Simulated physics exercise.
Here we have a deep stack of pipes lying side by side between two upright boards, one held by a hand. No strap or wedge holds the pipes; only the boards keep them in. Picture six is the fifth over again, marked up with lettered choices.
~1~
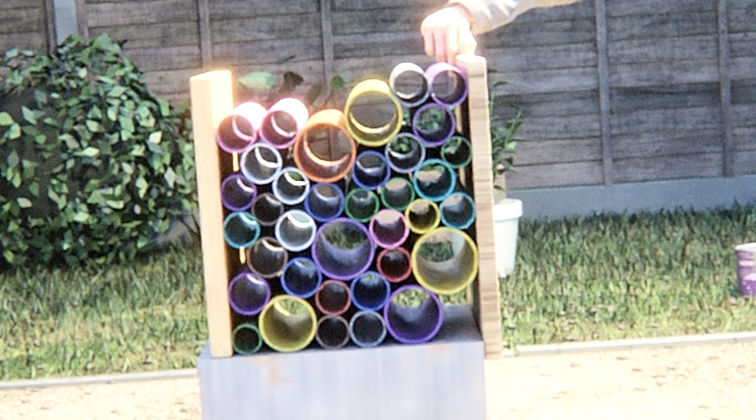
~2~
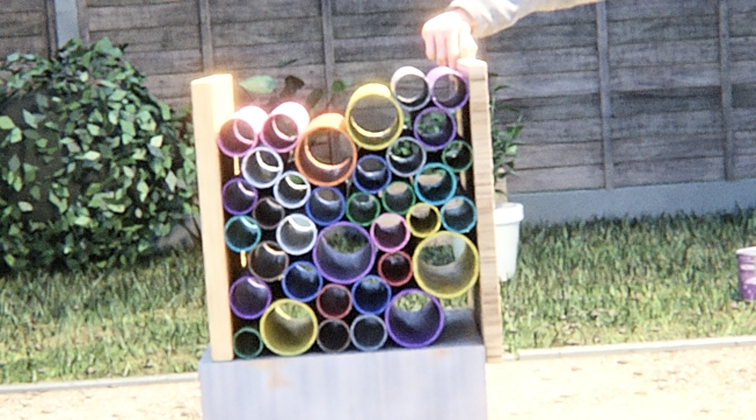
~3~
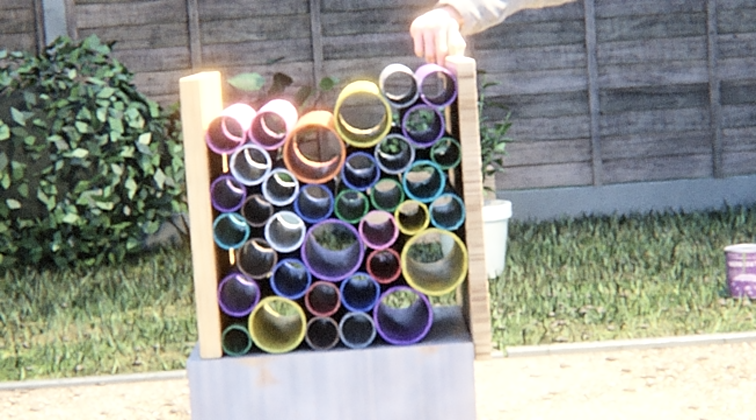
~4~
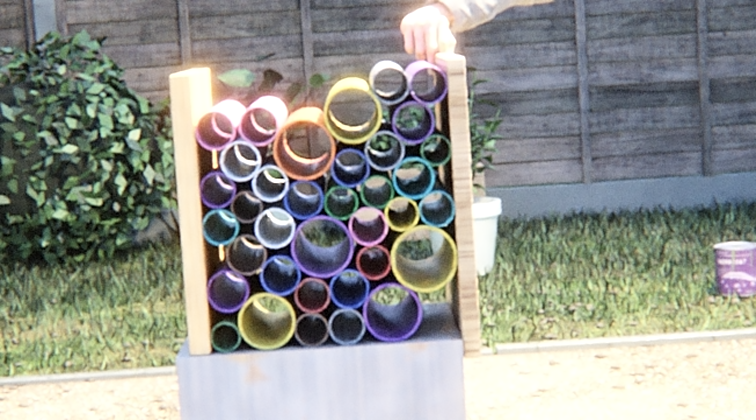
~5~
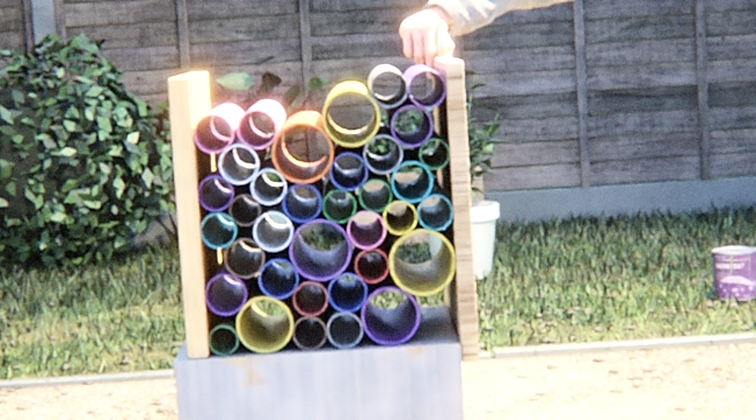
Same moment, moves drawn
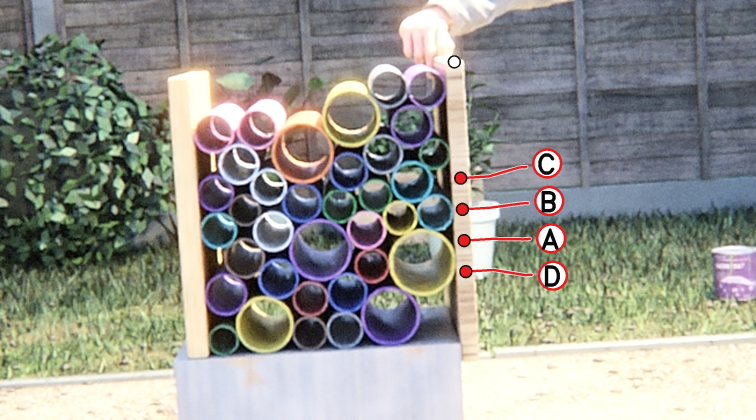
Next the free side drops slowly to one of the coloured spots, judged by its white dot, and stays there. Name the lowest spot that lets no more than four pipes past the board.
It can be let down to B.
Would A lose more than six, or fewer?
At A, more than six.
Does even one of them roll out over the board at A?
Yes.
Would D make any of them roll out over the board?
Yes.
On the copy, A at (464, 241); B at (462, 209); C at (460, 178); D at (466, 271); the white dot at (454, 62).
On B. First, top of the board (449, 128).
Then, top of the board (453, 200).
Finally, top of the board (453, 209), four out over the board.
By contrast, A more than four out over the board; C one out over the board; D more than four out over the board.
